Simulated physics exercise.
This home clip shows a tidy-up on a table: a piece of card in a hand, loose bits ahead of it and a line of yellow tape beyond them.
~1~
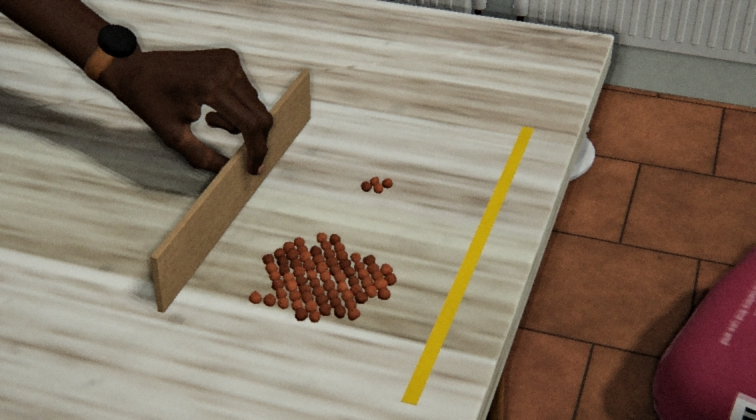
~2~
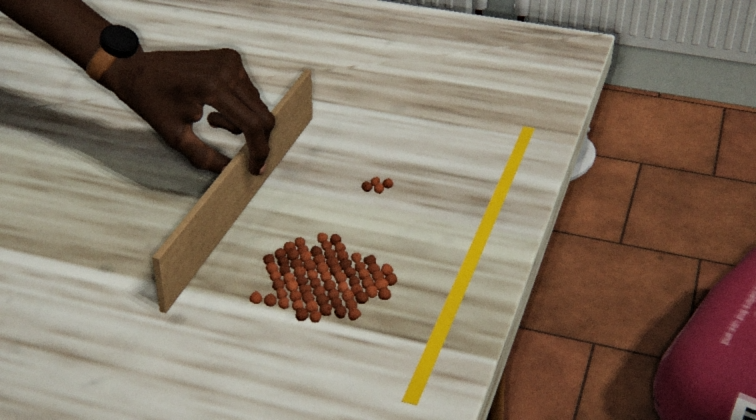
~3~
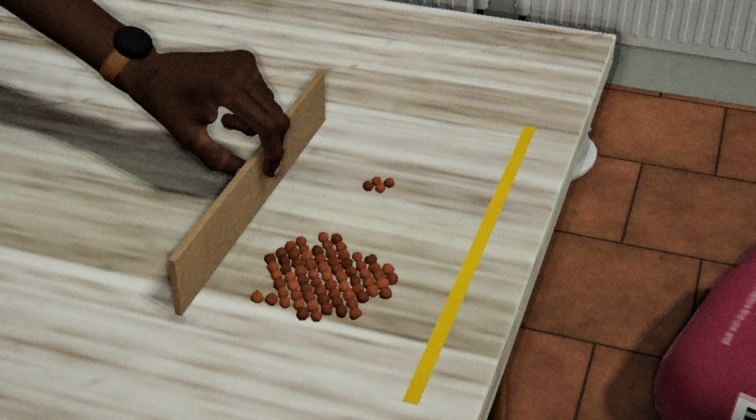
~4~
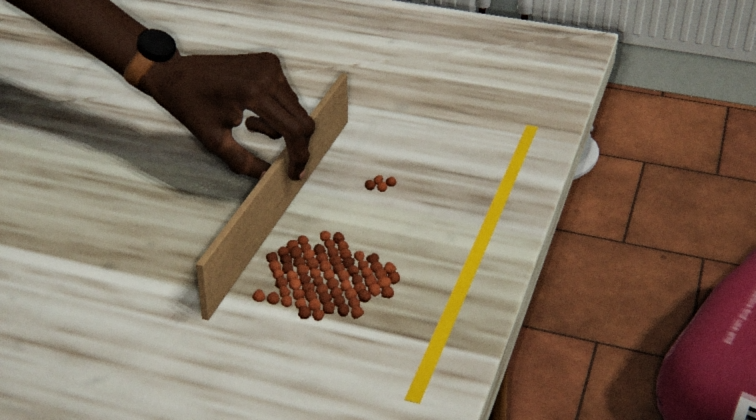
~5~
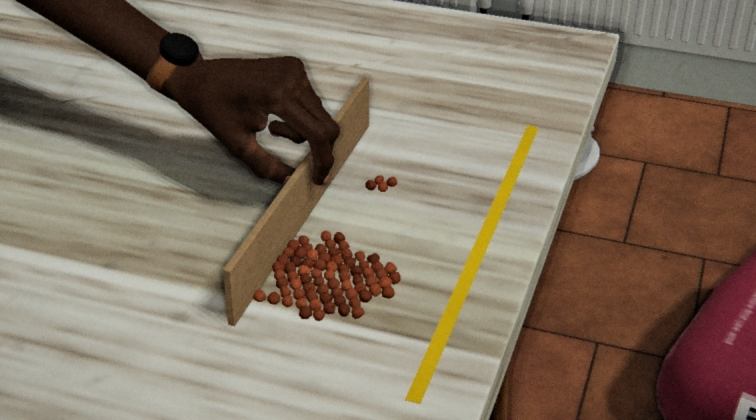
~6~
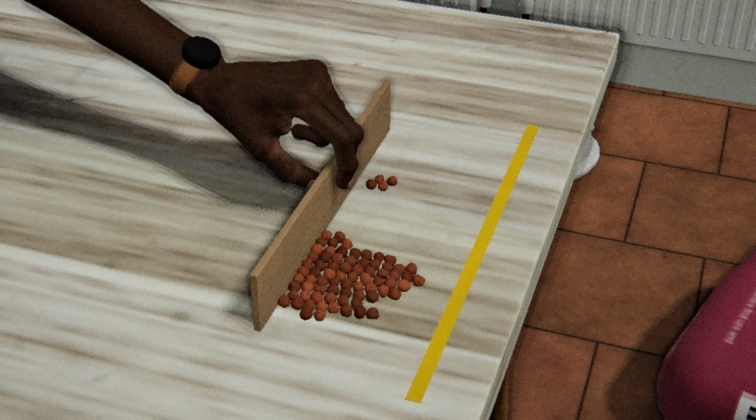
A hand slides a piece of card right across a table, pushing reddish-brown pellets together.
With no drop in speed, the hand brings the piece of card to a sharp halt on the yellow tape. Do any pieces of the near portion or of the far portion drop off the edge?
The near portion loses some bits. The far portion loses nothing.
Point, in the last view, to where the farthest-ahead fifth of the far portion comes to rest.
Stop point: Around (513, 208) px.
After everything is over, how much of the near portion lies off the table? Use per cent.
Share at rest: Near 40 per cent.
Then, 0.41 s past the last view, piece of card still moving, near (413, 181); near portion all on the table, its front near (487, 295); far portion all on the table, its front near (446, 195).
Then, 0.84 s past the last view, piece of card stopped at the yellow tape; near portion about a quarter over the edge; far portion all on the table, its front near (522, 210).
Then, 1.12 s past the last view, piece of card stopped at the yellow tape; near portion about a third over the edge; far portion all on the table, its front near (522, 210).
Finally, piece of card stopped at the yellow tape; near portion about a third over the edge; far portion all on the table, its front near (522, 210).
